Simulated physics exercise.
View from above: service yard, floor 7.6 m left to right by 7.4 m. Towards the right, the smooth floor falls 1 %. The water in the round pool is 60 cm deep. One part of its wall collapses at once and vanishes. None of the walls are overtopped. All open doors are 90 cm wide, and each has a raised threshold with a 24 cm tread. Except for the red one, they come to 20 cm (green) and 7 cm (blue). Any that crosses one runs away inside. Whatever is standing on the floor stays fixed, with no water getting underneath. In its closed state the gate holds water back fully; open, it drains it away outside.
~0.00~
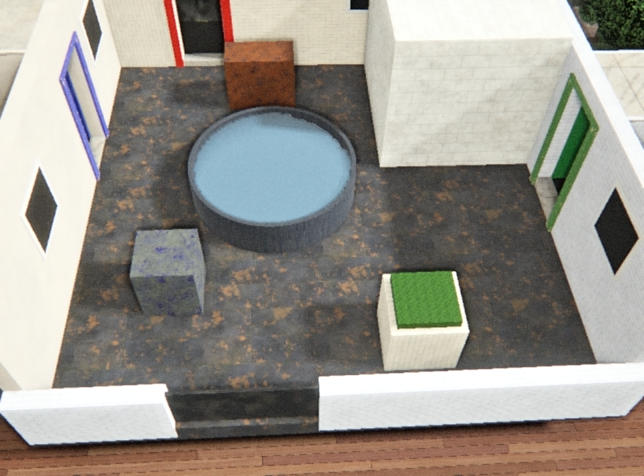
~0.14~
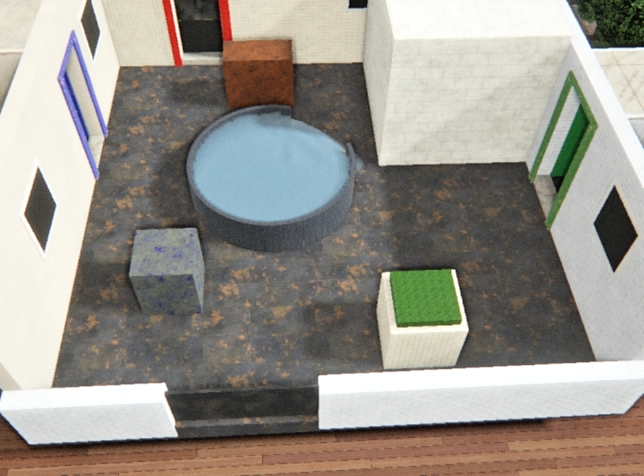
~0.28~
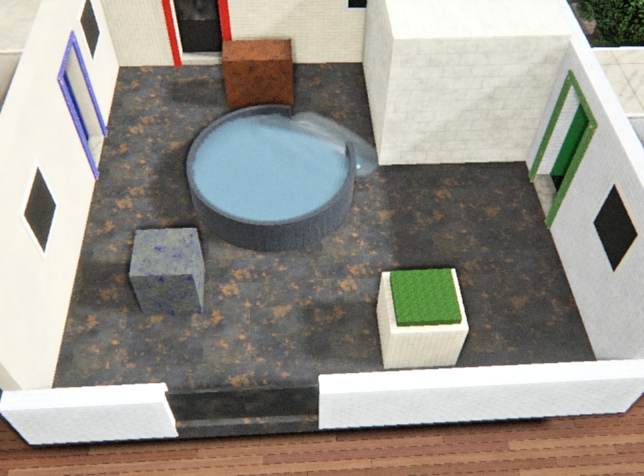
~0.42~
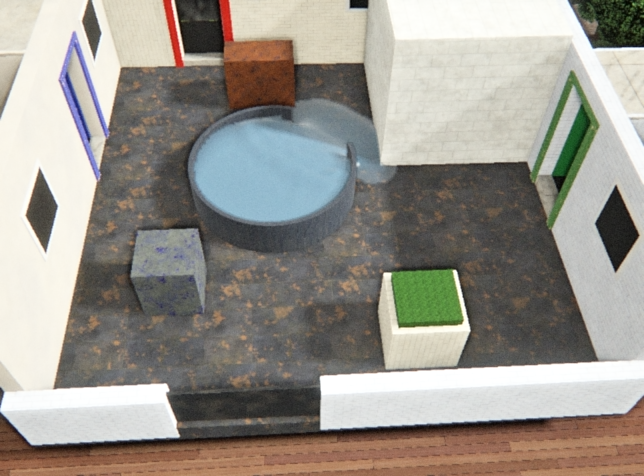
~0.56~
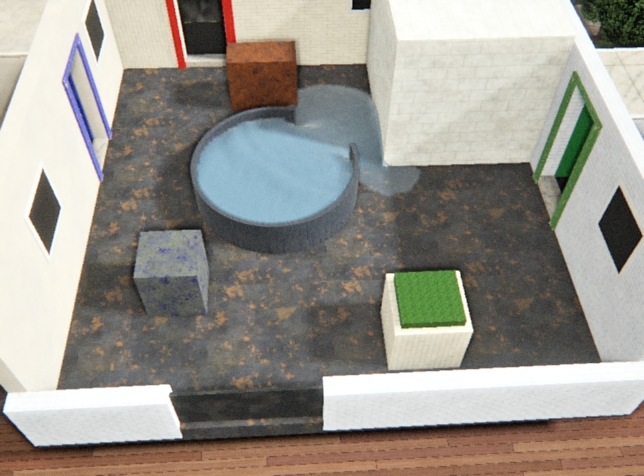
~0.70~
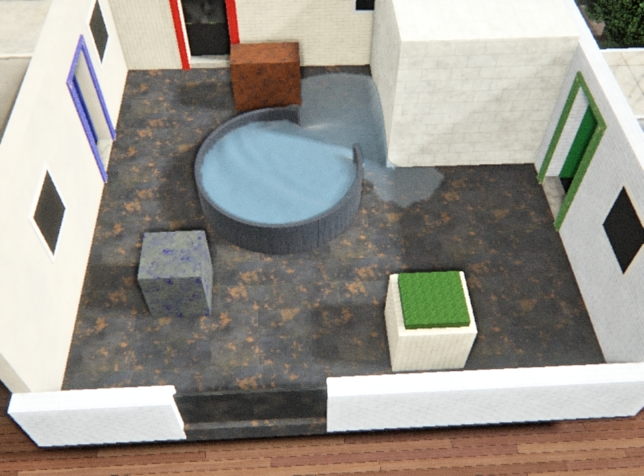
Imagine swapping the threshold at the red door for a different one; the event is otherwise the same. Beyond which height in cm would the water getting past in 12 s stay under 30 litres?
I would say 10 cm.
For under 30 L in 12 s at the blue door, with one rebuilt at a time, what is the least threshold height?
The blue door needs around 5.5 cm.
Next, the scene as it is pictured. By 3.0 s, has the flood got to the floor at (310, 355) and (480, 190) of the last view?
In order, the two points are bone dry and bone dry.
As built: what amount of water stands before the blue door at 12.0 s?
It works out to about 7.0 centimetres deep.
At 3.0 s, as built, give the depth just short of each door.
Lab note, cm: Red 9; green 1; blue 0.
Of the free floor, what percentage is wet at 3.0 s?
Approximately 35 % of it.
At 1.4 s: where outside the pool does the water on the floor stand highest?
About (368, 70).
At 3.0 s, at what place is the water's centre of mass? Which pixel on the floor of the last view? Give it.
(297, 144), roughly.
After 1.4 s water covers 15 % of the floor, deepest (56 cm) near (368, 70); it has not reached the red door.
After 3.0 s water covers 35 % of the floor, deepest (40 cm) near (367, 64); 9 cm at the red door, 0 litres in over its 13 cm threshold.
After 12.0 s water covers 100 % of the floor, deepest (12 cm) near (288, 66); 8 cm at the red door, 9 litres in over its 13 cm threshold.
At the red door as built, the water arrived by 2.2 s and peaked near 17 cm at 3.6 s.
Run again over the same 12 s with other heights there, 58 litres in over 8 cm, 22 litres over 11 cm. The limit of 30 litres is kept from about 10 cm up.
